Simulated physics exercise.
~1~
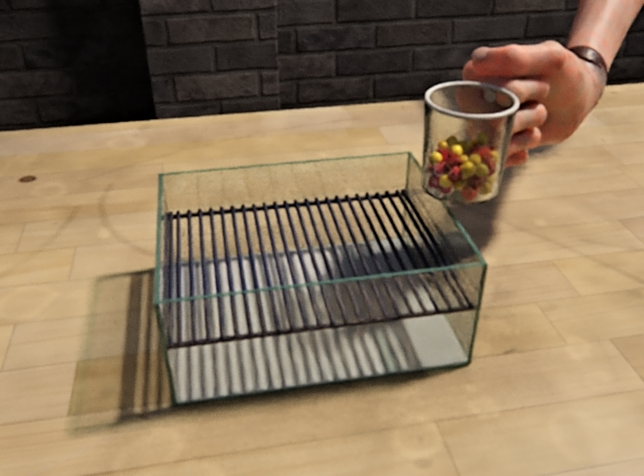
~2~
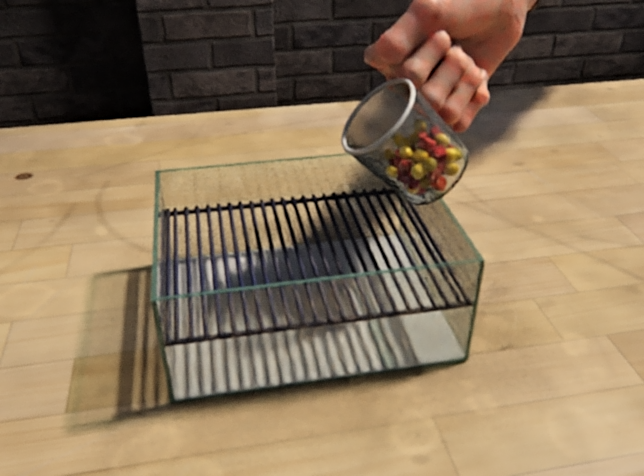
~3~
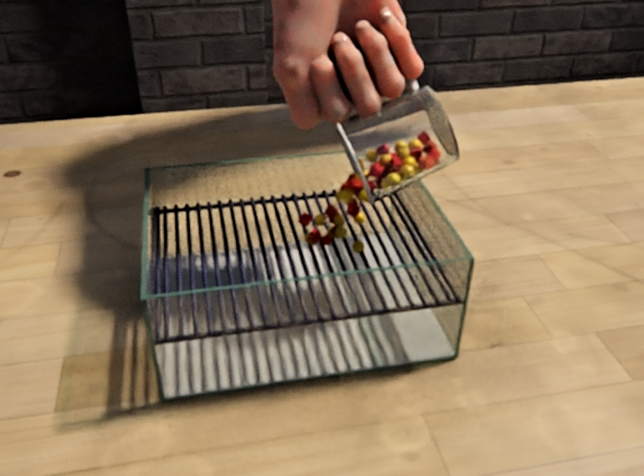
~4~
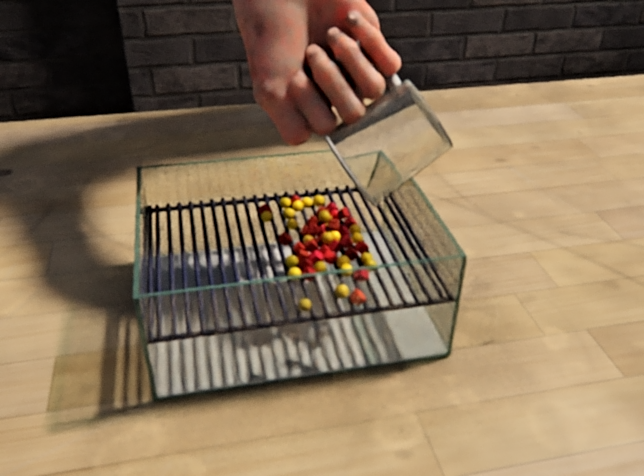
On a wooden tabletop, a hand tipping a clear cup of red and yellow beads onto a wire rack, where they all stay.
